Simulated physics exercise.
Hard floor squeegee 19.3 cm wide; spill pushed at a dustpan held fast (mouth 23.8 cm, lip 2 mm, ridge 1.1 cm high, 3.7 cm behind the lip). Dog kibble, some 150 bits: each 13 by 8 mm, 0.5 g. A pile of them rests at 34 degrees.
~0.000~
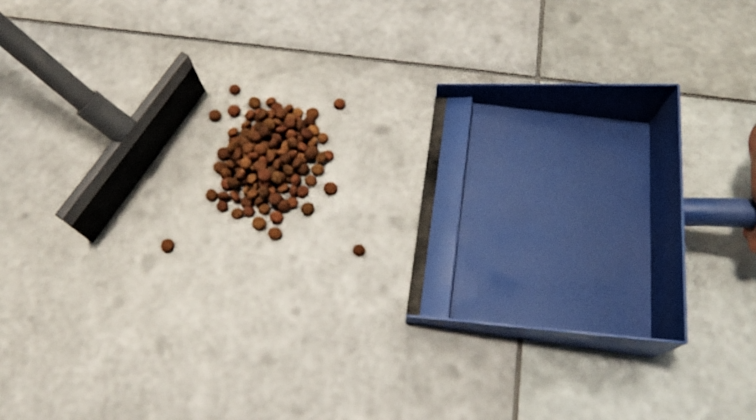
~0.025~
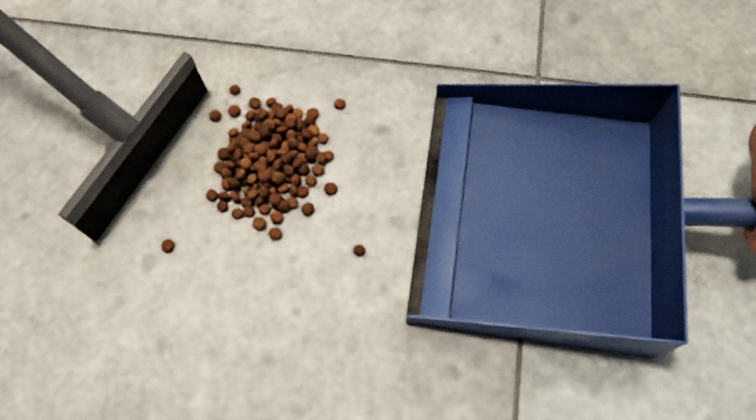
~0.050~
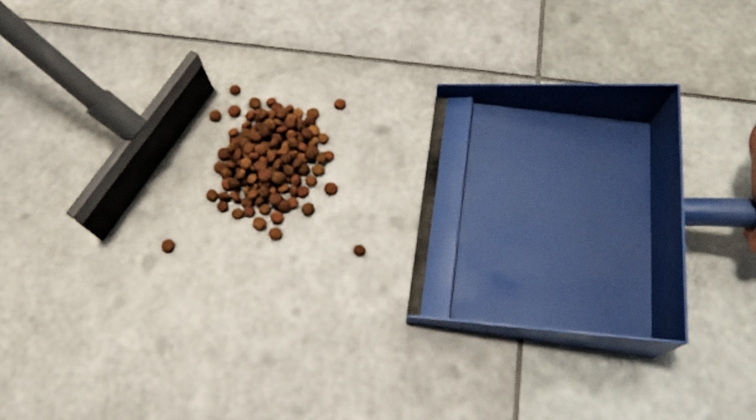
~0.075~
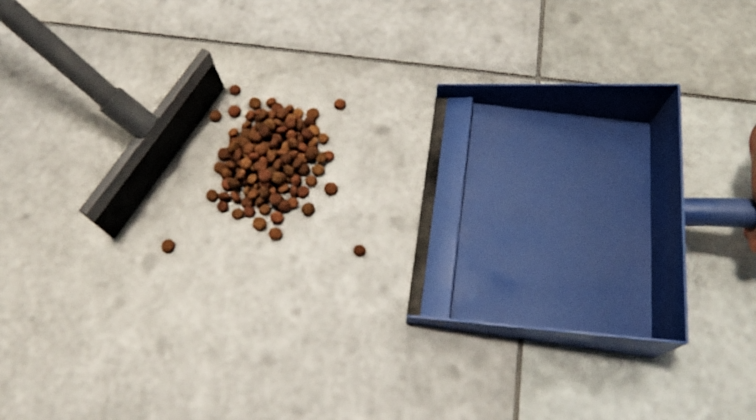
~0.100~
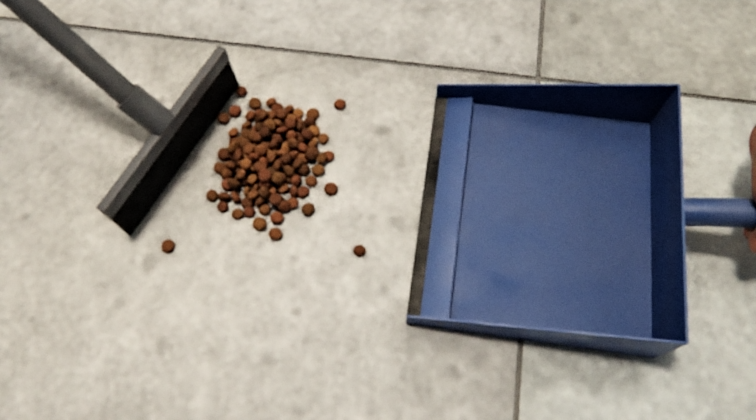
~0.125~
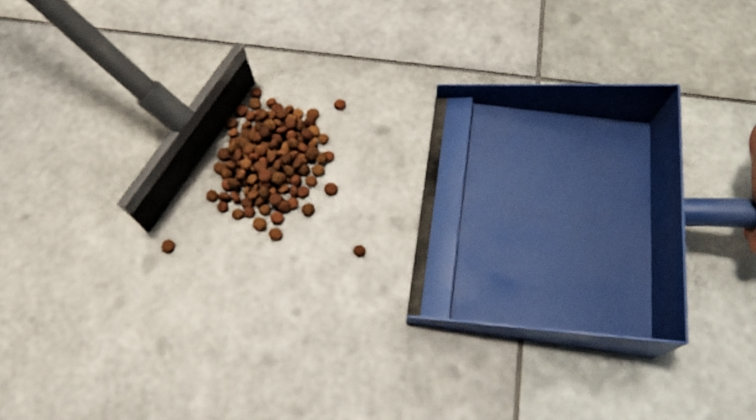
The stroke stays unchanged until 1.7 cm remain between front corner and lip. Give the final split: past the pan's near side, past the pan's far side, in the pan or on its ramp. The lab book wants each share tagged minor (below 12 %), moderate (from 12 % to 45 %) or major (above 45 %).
In the end past the pan's near side: Looks like a thin scattering will settle there; past the pan's far side: Looks like a thin scattering will settle there; in the pan or on its ramp: Looks like a thin scattering will settle there.
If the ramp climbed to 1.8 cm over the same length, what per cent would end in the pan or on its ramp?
That would give something like 0 per cent.
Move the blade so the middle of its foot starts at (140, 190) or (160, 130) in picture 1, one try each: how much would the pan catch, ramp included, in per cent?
First try about 5 per cent, second about 0 per cent.
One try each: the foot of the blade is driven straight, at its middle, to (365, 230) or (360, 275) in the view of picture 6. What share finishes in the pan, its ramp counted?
About 25 and 20 per cent.
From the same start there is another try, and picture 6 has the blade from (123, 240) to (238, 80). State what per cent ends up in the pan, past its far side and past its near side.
The pan gets 25, the far side 0 and the near side 5.
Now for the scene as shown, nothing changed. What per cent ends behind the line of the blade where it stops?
Estimate: Near 10 %.
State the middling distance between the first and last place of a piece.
I'd put it near 12 cm.
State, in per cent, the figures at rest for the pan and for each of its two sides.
Near: 0; far: 10; pan: 5 (percent).
Then, at 0.27 s, middle of the blade 13 cm from the lip; 0 % over the lip, far side 0 %, near side 0 %.
After 0.36 s, middle of the blade 7 cm from the lip; 0 % over the lip, far side 5 %, near side 0 %.
After 0.59 s, middle of the blade 5 cm from the lip; 5 % over the lip, far side 10 %, near side 0 %.
At rest (1.0 s), near side 0 %, far side 10 %, pan 5 %, in front of the lip or behind the blade 90 %.
